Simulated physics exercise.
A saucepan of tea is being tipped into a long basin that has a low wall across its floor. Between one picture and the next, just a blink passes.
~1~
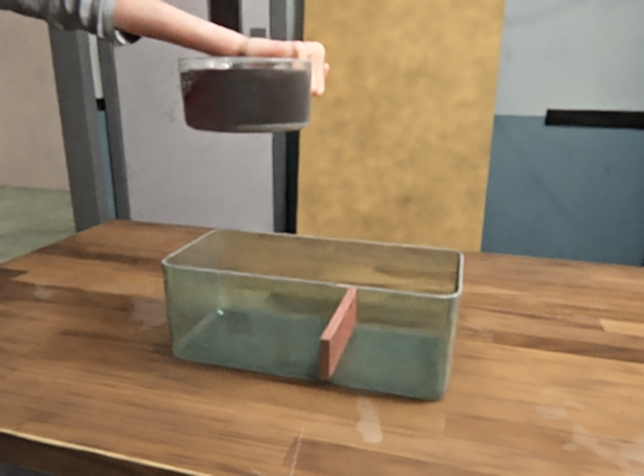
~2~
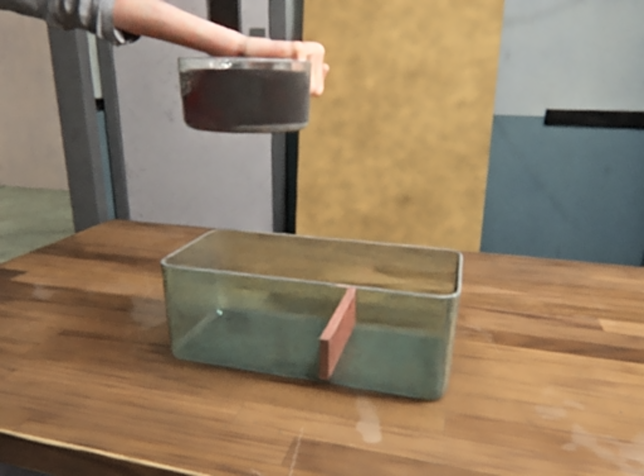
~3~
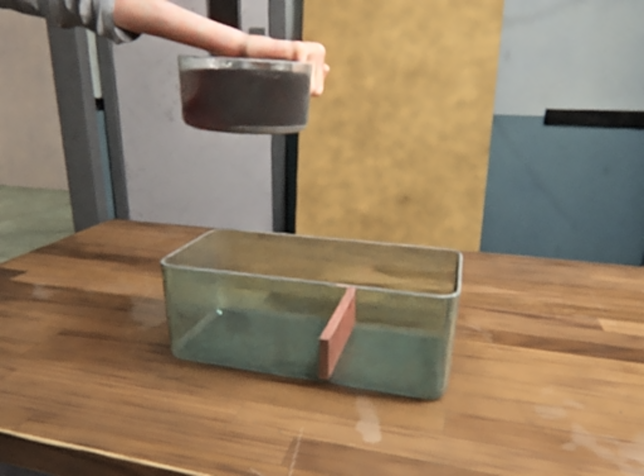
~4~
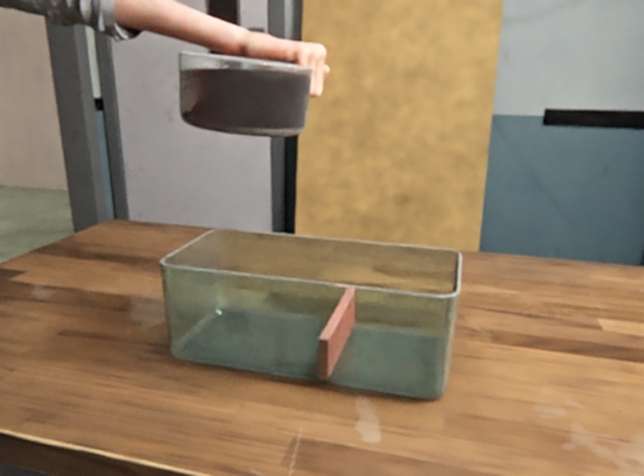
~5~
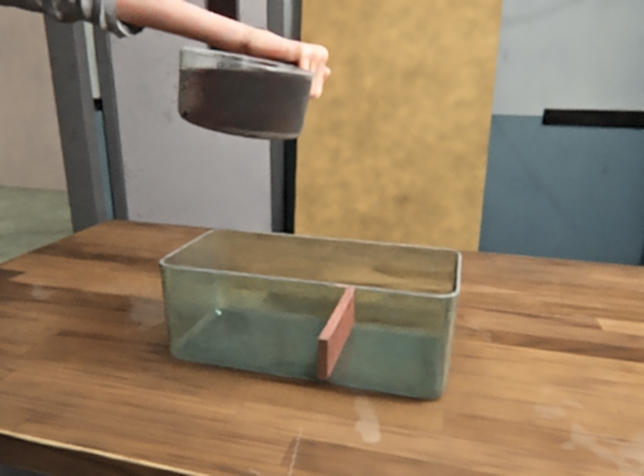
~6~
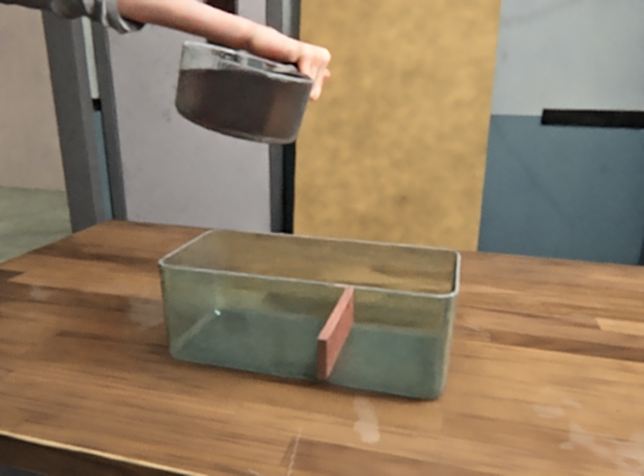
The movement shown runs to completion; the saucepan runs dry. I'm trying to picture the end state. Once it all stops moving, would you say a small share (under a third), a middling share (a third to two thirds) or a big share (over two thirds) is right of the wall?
A big share, over two thirds.
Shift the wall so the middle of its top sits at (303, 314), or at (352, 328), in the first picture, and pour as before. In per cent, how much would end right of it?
Estimated: 90 % first, 55 % second.
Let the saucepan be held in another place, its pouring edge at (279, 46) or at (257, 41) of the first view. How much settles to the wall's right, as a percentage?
Close to 60 % for the first start and close to 35 % for the second.
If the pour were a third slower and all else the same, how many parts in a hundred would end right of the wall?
I'd estimate some 80 percent.
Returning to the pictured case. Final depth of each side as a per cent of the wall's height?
10 per cent for the left part, 70 for the right.
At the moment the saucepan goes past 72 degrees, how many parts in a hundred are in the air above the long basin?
It's about 40 per cent.
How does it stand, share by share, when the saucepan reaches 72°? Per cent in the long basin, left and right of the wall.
Left 0, right 15.
A moment on, the saucepan is tipped part way and 46 per cent is still to pour, 1 is left of the wall and 13 right of it.
Next, the saucepan is tipped right over and 8 per cent is still to pour, 7 is left of the wall and 73 right of it.
Then the saucepan is tipped right over and 0 per cent is still to pour, 21 is left of the wall and 76 right of it.
Later the saucepan is tipped right over and 0 per cent is still to pour, 23 is left of the wall and 76 right of it.
At rest 23 per cent lies left of the wall, 76 right of it and 1 outside.
